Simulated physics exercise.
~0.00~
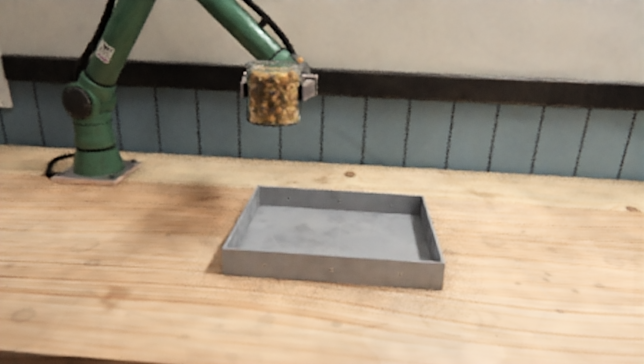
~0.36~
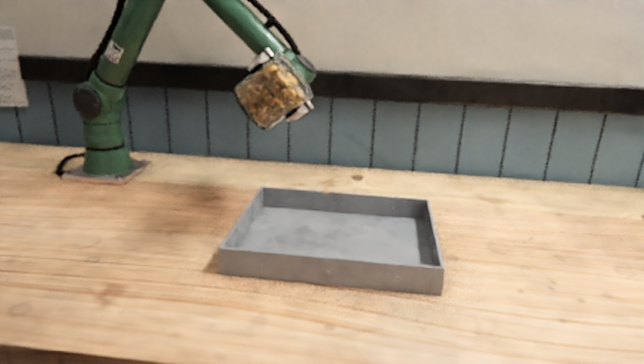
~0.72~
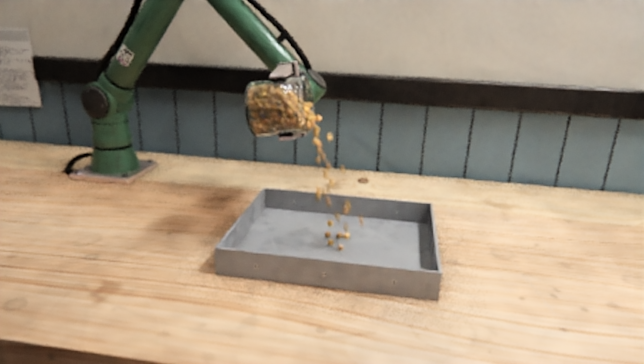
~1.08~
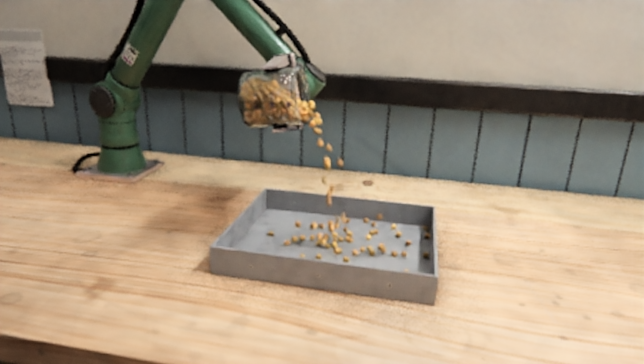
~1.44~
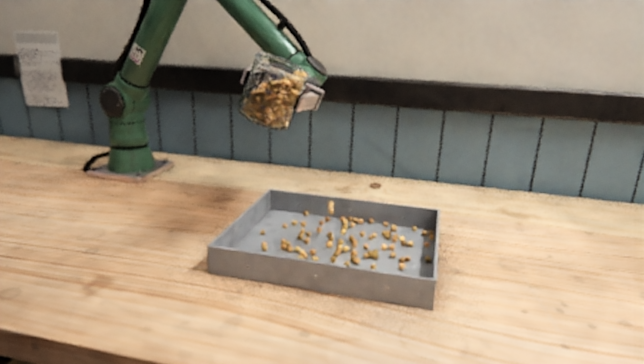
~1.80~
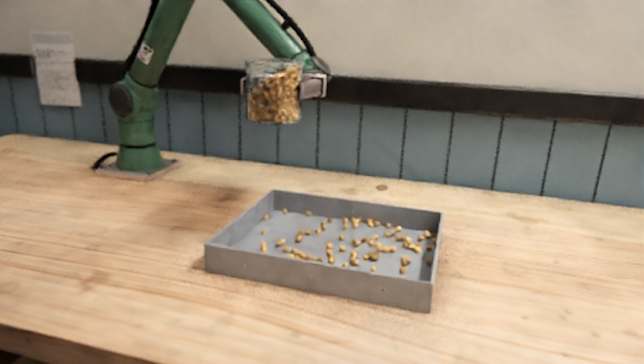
The clip opens with a green robot arm holding a clear cup full of small golden-brown pieces upright above a shallow grey tray on a wooden table. The arm tips the cup toward the right, and then, with the cup on its side, pieces begin to spill over the rim. They fall in a loose stream and scatter across the tray floor while the view drifts slightly sideways. The arm then tilts the cup back up, and the stream thins to almost nothing. Finally the cup is upright again, still holding most of its load, with a scattering of pieces lying in the tray.
